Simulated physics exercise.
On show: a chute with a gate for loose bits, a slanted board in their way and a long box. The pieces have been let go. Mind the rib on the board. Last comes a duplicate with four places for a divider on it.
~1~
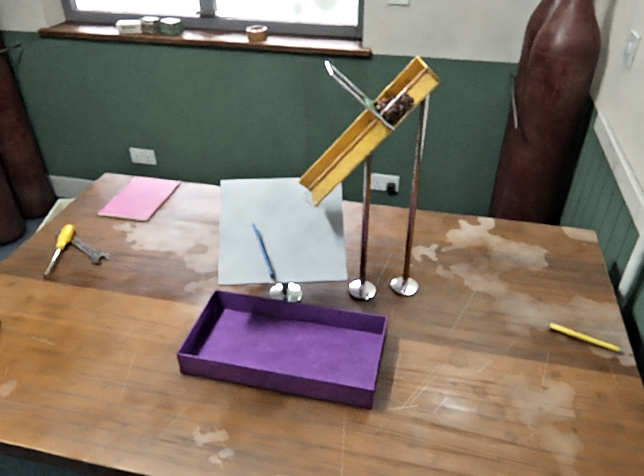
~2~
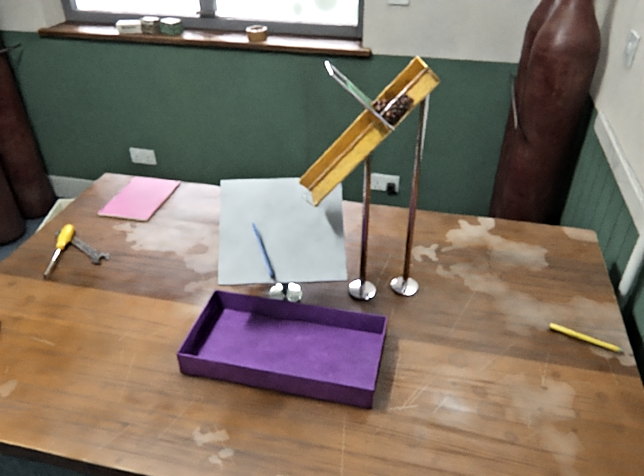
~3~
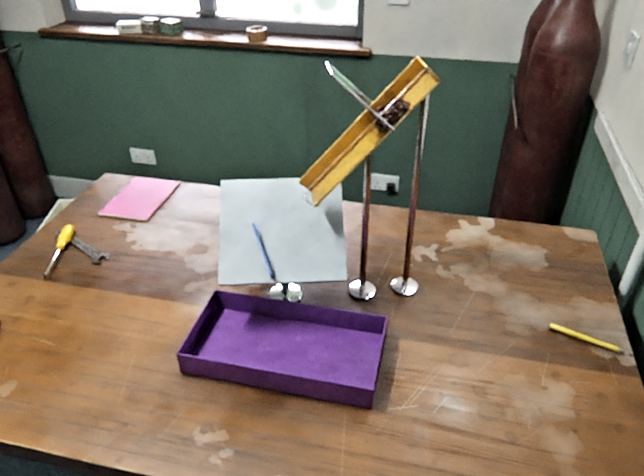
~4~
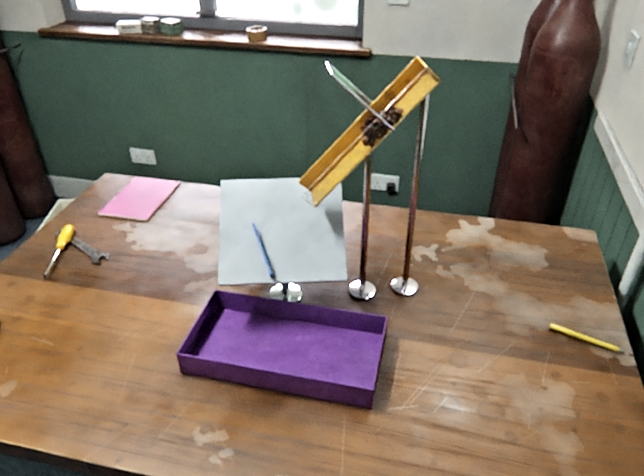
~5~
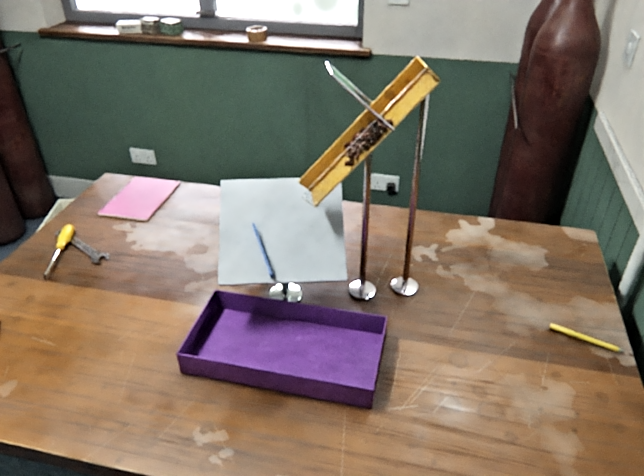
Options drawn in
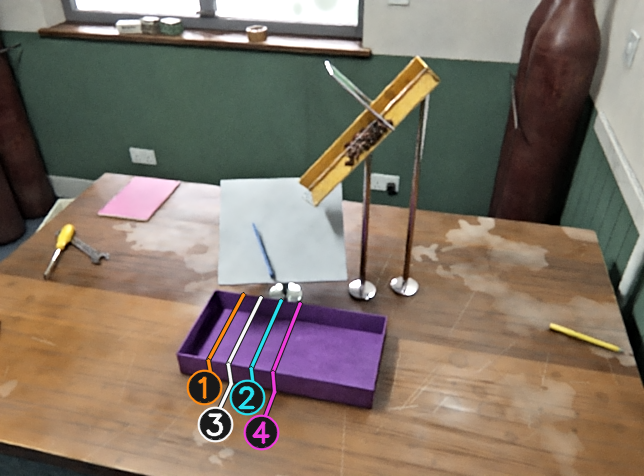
At first, a cluster of small brown pieces sits behind a gate near the top of a steep yellow chute, above a slanted pale board and an empty purple box on a wooden table. Then the pieces slide down and leftward past the gate, spreading out to about halfway along the chute.
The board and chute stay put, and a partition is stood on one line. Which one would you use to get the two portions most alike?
Choose 4.
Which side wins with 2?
The right side.
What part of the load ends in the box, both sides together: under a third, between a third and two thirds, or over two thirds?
About that: Over two thirds.
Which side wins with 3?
The right side.
On the marked copy, line 1 crosses the front rim at (208, 359); line 2 crosses the front rim at (251, 367); line 3 crosses the front rim at (228, 363); line 4 crosses the front rim at (273, 371).
With 1, of what is caught, a stray few on the left of the divider, nearly all on the right.
With 2, of what is caught, a stray few on the left of the divider, nearly all on the right.
With 3, of what is caught, a stray few on the left of the divider, nearly all on the right.
With 4, of what is caught, about half on the left of the divider, about half on the right.
